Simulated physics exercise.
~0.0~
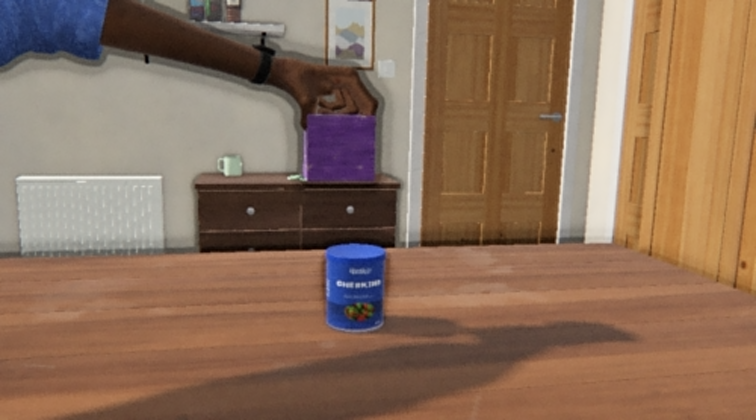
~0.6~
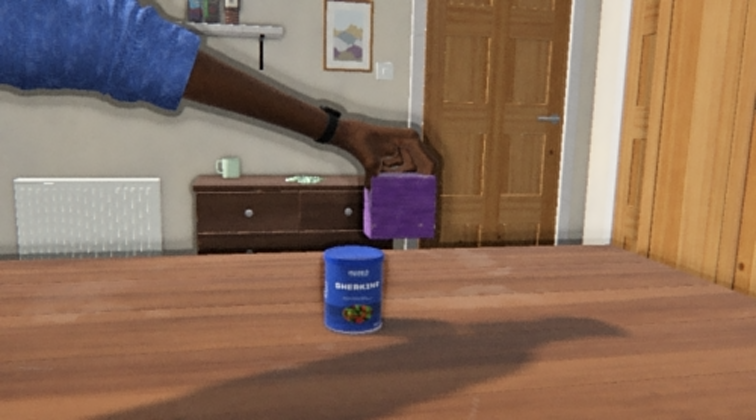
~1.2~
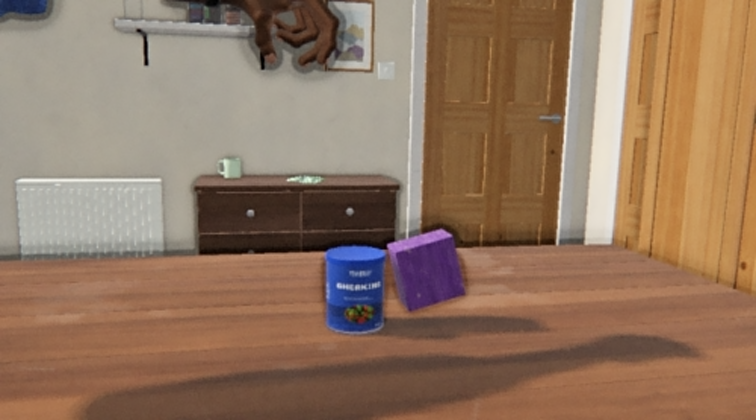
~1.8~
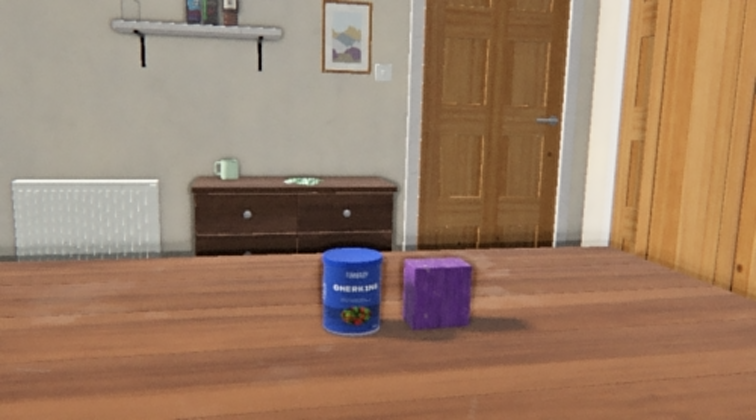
On a wooden table in a room with a dresser and a door, a hand lowered a purple block over the right edge of a blue pot and let go, and the block tipped off and ended up on the table to the right of the still-standing pot.
